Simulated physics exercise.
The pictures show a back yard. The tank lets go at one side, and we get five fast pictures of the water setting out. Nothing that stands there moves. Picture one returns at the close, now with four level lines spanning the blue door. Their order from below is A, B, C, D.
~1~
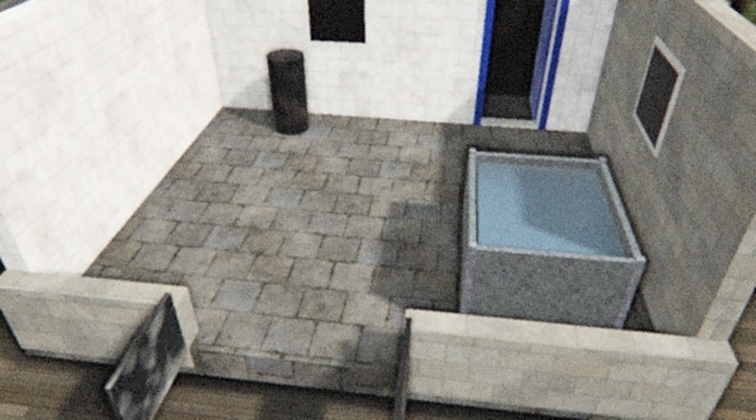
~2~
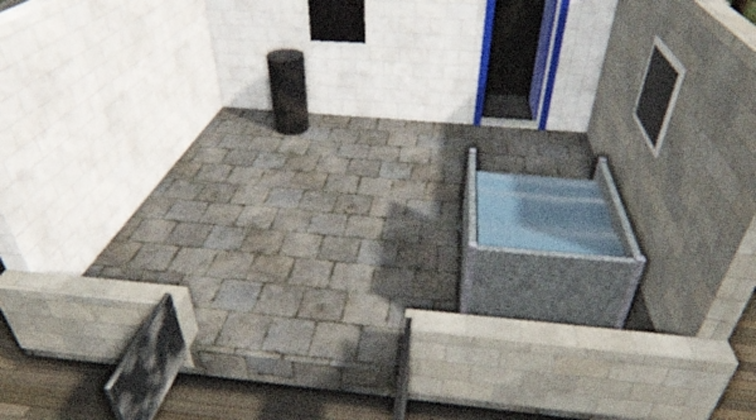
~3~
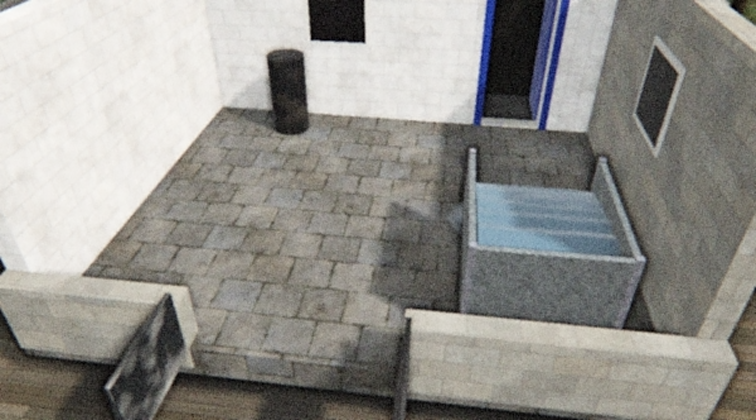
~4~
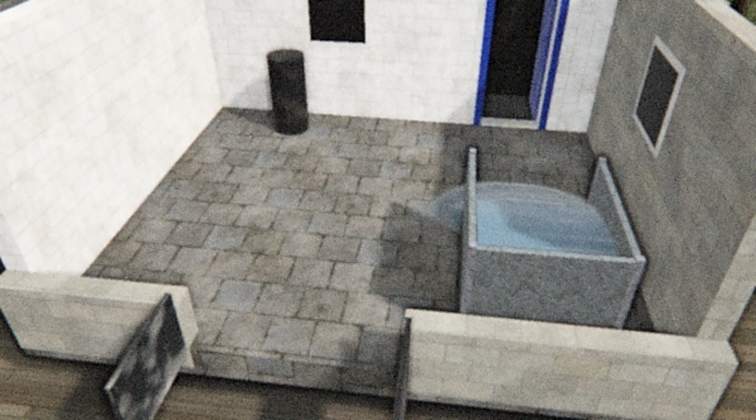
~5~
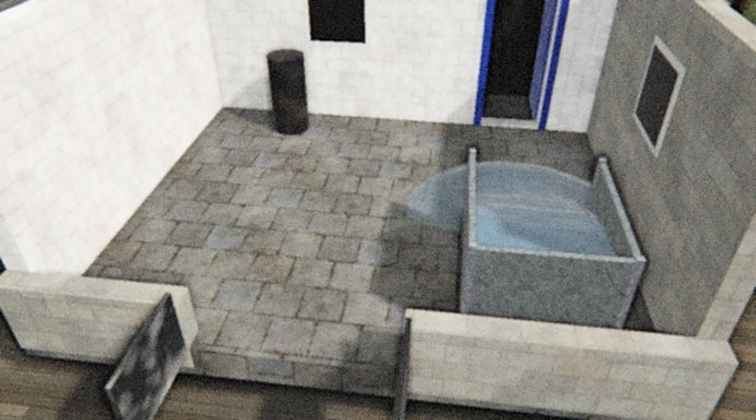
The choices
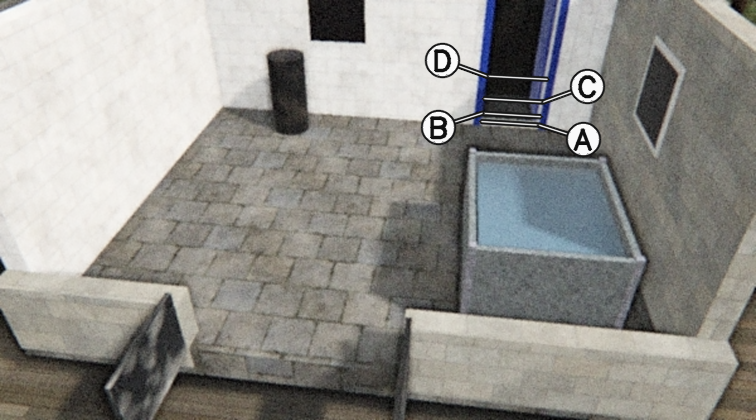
Water sits still in a grey stone tank at the right of a paved back yard, near a blue-framed doorway. The tank's far side disappears, and the water slopes down and pours out through the back. It then fans across the paving in a thin, rounded sheet, spreading backward and to the left.
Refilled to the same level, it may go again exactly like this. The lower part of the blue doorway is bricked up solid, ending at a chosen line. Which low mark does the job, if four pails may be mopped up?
The answer is height C.
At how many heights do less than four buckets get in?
Two of them.
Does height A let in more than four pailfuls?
Yes.
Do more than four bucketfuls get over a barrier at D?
No, that is safe.
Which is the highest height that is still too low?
Height B.
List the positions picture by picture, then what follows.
The first picture shows water in the tank at rest, its middle at (543, 206); foot of the blue doorway at (509, 127); open gate at (294, 294).
In the second picture, water covers 1 % of the ground, its front hidden from here.
The third picture shows front seen at (456, 218), 4 % of the ground wet.
The fourth picture shows front seen at (453, 191), 8 % of the ground wet.
The fifth picture shows front seen at (531, 165), 14 % of the ground wet.
On the marked copy, A at (510, 123); B at (511, 115); C at (513, 100); D at (516, 77); from the bottom up A, B, C, D.
Choosing A, dozens of bucketfuls pour in.
Choosing B, some 25 bucketfuls get in.
Choosing C, a splash gets over, under a bucket.
Choosing D, nothing gets over.
